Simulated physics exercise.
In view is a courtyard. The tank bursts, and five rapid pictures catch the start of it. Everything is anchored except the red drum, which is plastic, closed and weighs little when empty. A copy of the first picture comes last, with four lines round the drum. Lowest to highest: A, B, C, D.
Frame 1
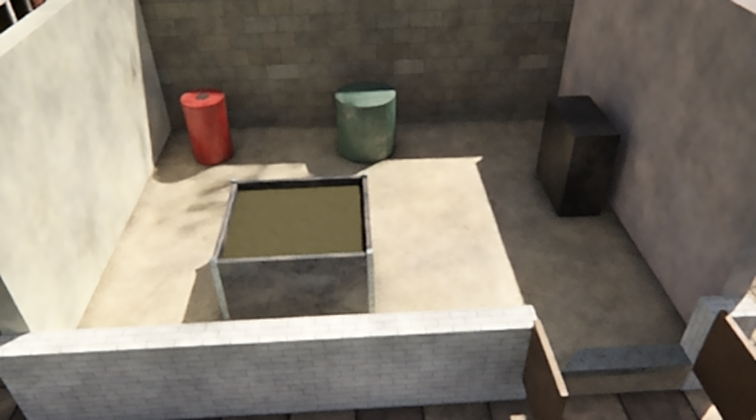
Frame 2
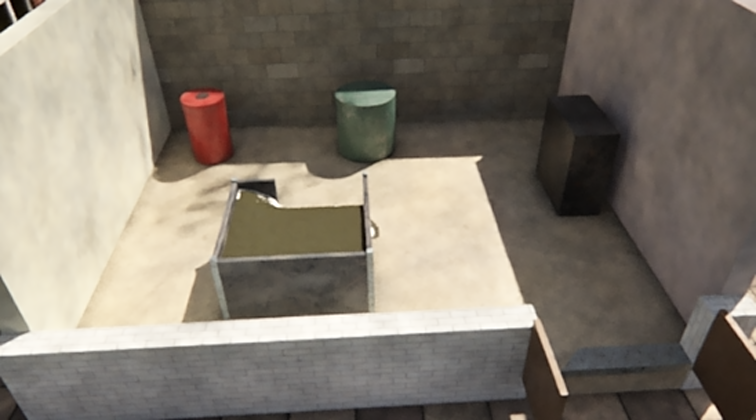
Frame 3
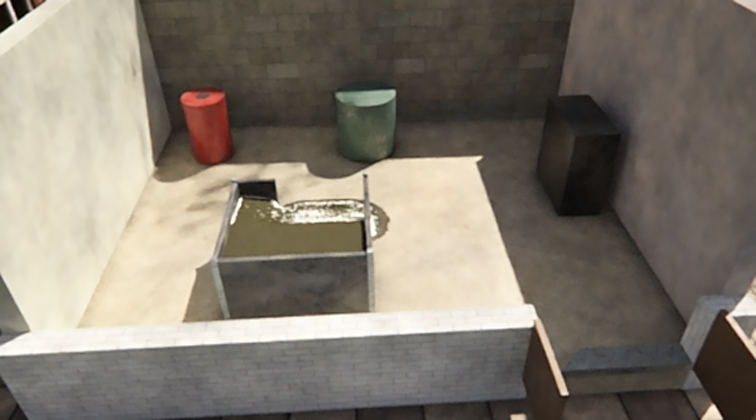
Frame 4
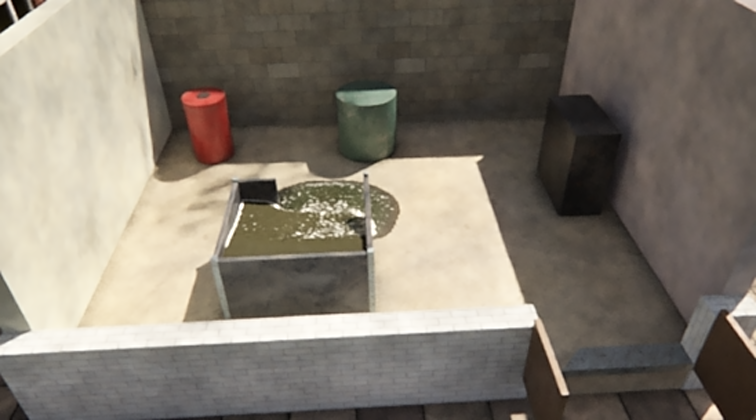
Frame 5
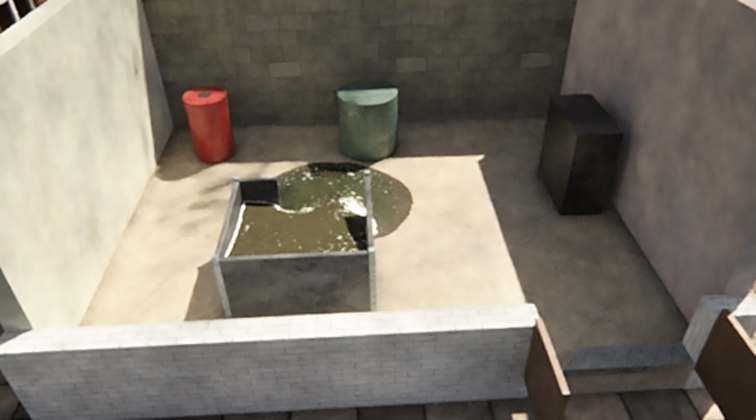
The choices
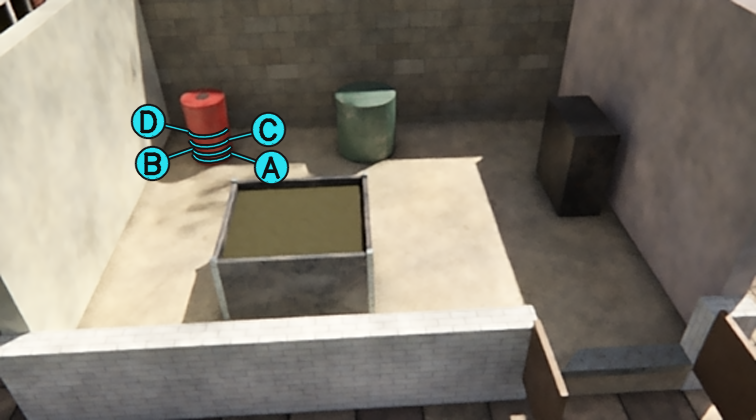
In a walled courtyard, a square tank full of murky water opened along its back side, and the water poured out and spread across the ground behind it, towards the red and green drums.
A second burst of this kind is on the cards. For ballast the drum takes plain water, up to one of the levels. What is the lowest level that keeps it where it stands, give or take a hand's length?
That is level B.
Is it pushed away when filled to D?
No, not at all.
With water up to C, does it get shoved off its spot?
No, that is safe.
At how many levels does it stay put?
Three of the four.
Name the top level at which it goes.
It is A.
In cyan, A at (210, 161); B at (208, 154); C at (207, 146); D at (205, 137); from the bottom up A, B, C, D.
With A, it is pushed about twice its own width away.
With B, it does not move.
With C, it does not move.
With D, it does not move.
